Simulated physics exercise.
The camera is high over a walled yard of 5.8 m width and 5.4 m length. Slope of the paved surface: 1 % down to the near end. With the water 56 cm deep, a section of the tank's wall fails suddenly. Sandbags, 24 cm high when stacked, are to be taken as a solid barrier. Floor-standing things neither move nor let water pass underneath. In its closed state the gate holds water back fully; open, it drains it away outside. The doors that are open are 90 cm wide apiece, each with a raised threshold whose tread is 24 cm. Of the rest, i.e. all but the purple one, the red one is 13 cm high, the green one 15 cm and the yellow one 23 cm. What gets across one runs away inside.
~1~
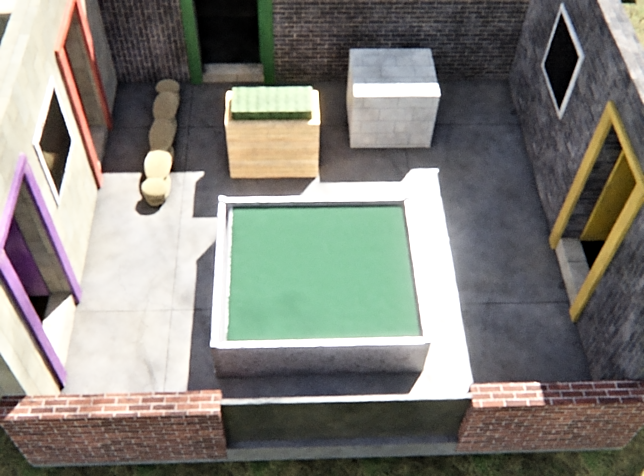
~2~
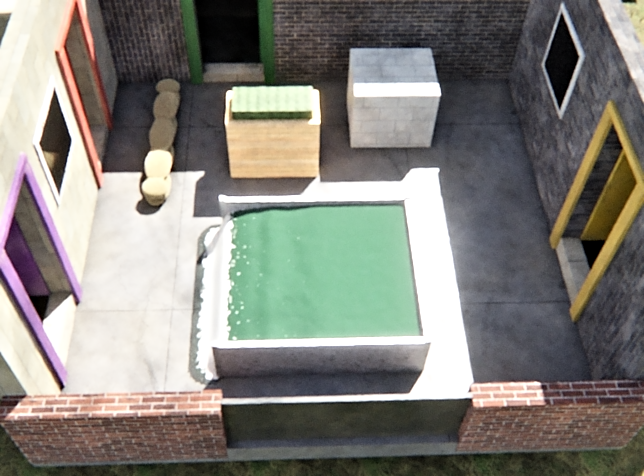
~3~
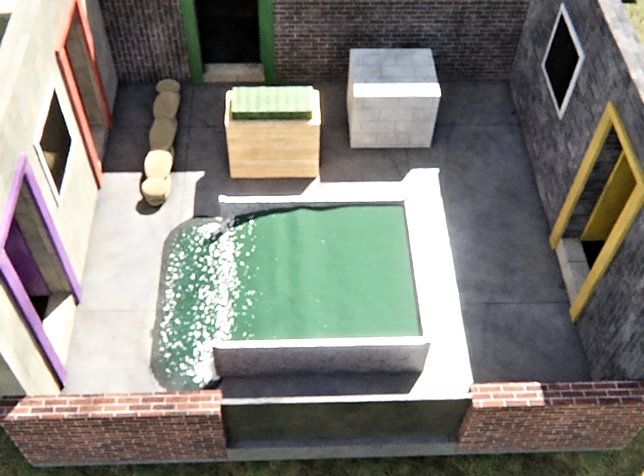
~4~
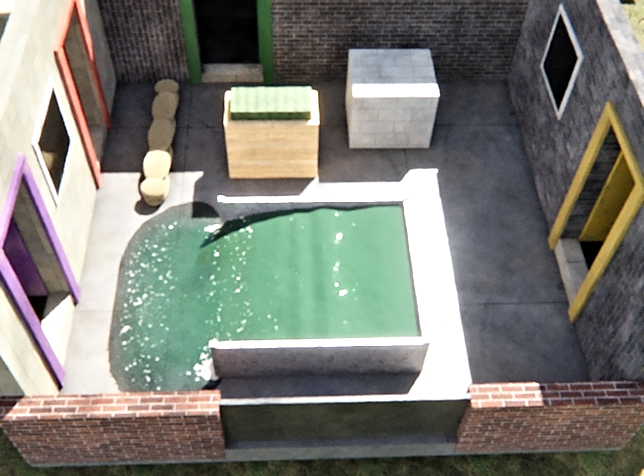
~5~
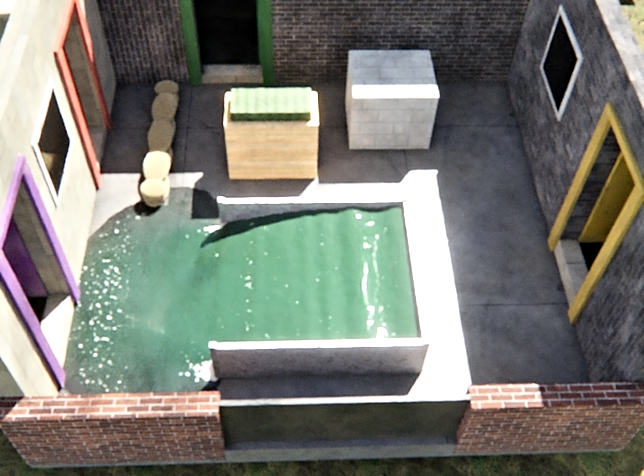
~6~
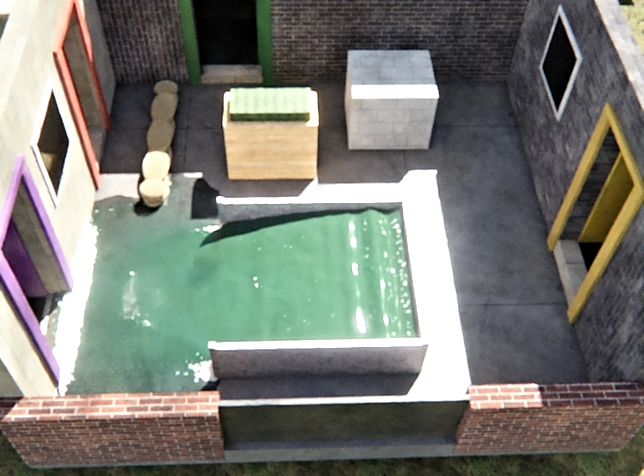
Green water pours from the tank's left side and spreads across the paving to the purple door.
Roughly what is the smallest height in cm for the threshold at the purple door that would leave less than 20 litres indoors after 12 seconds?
Close to 33 cm.
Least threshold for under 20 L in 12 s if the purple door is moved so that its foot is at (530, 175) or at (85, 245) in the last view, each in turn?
First place around 7.0 cm, second around 28 cm.
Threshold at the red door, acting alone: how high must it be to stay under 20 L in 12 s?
At red, about 18 cm.
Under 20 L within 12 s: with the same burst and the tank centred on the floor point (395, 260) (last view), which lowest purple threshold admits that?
At least some 24 centimetres tall.
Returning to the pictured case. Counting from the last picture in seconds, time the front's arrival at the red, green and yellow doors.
Arrives: Red 0.5 s / green 2.0 s / yellow 3.8 s.
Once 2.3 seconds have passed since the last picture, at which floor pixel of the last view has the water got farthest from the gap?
The tip of the flood lies near (115, 91).
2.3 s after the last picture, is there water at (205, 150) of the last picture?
At that moment it's submerged.
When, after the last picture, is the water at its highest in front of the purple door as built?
Crest at t of about 1.4 s.
Then, 0.7 s after the last picture water covers 25 % of the floor, deepest (42 cm) near (52, 433); 37 cm at the purple door, 22 litres in over its 25 cm threshold.
Then, 2.3 s after the last picture water covers 40 % of the floor, deepest (35 cm) near (114, 100); 28 cm at the purple door, 93 litres in over its 25 cm threshold.
Then, 11.3 s after the last picture water covers 95 % of the floor, deepest (12 cm) near (582, 419); 10 cm at the purple door, 98 litres in over its 25 cm threshold.
At the purple door as built, the water peaked near 39 cm, 1.3 s after the last picture.
With a threshold of 27.5 cm, 68 litres would have come in within the 12 s; with 37 cm, 4 litres. So under 20 litres takes about 33 cm.
